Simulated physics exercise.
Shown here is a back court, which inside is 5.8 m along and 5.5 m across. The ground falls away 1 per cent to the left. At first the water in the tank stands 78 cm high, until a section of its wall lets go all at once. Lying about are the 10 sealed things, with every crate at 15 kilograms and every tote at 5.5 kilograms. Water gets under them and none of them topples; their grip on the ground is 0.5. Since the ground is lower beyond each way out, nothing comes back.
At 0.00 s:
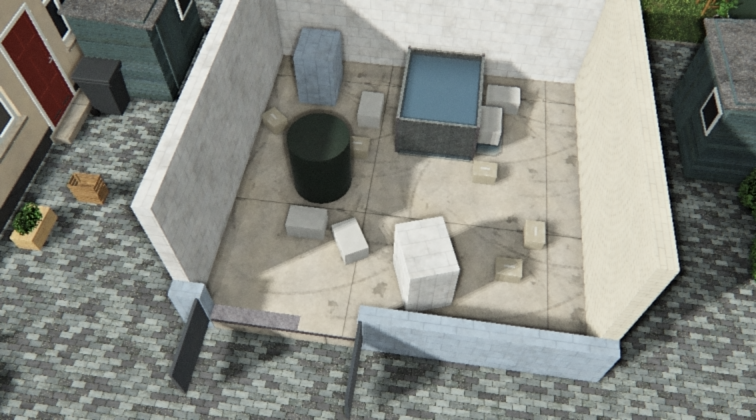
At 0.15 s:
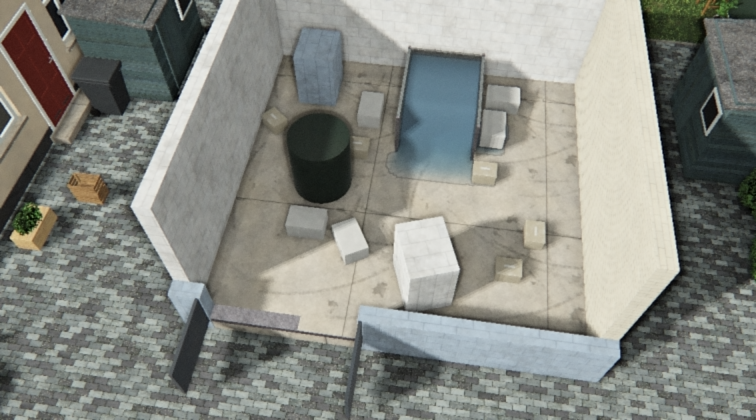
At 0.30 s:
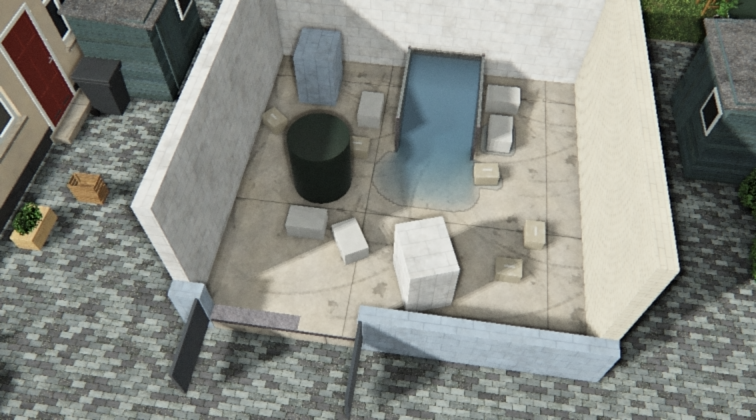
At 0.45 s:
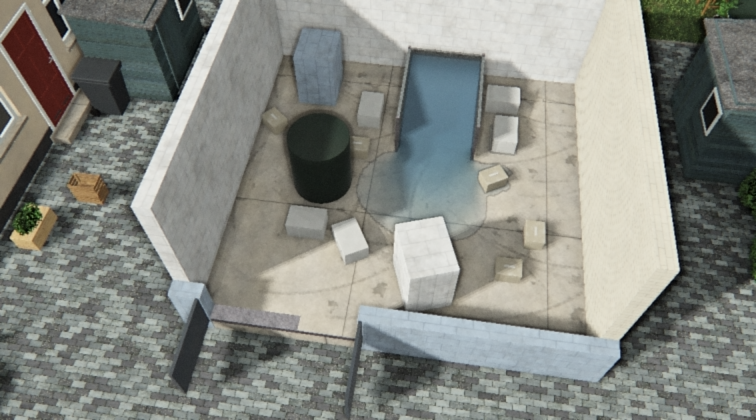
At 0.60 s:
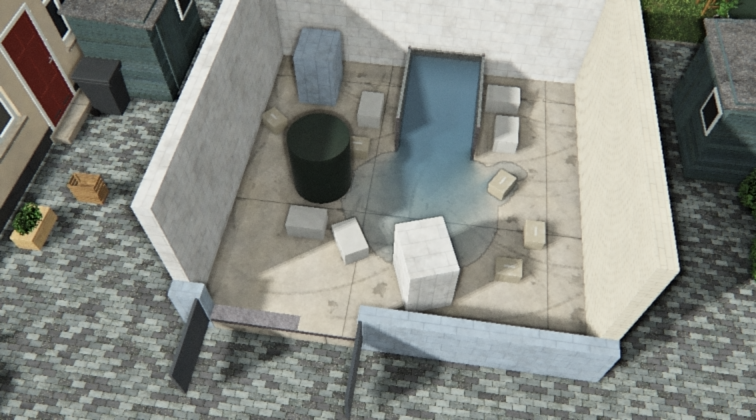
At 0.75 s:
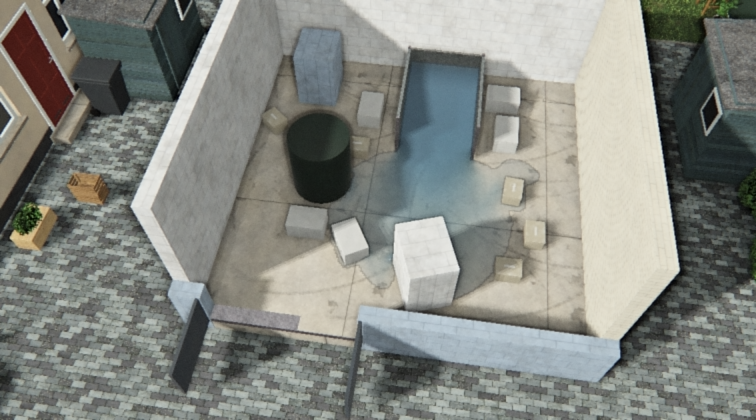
The clip opens on a walled court with a raised tank of blue water standing among scattered boxes. The tank's near side gives way and water pours toward the viewer, nudging a pale box beside it. As the water spreads around the large white block, a smaller box slides right and nearer.
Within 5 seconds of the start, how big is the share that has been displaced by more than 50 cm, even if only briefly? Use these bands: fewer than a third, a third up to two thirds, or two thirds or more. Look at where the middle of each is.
It falls in a third up to two thirds.
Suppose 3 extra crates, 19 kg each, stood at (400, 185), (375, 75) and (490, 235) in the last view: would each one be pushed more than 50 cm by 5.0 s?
Well, in turn they are above that, below that and above that.
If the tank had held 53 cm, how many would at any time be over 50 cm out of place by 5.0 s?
You'd get 4 in that case.
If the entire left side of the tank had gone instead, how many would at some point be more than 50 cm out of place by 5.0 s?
The answer would then be 3.
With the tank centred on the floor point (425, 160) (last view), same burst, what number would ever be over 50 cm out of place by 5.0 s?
Then the count would be 5.
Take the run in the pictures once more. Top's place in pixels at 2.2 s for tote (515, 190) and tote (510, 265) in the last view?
(545, 201) and (580, 320), roughly.
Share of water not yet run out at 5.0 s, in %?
72 % or so.
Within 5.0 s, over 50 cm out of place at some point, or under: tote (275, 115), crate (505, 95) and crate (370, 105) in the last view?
Result, in order: Undershooting / undershooting / undershooting.
After 1.1 s 1 of 10 are over 50 cm from their spots; 0 afloat.
After 2.2 s 5 of 10 are over 50 cm from their spots; 1 afloat.
After 3.5 s 5 of 10 are over 50 cm from their spots; 2 afloat.
After 5.0 s 4 of 10 are over 50 cm from their spots, and 5 have been at some point; 2 afloat.
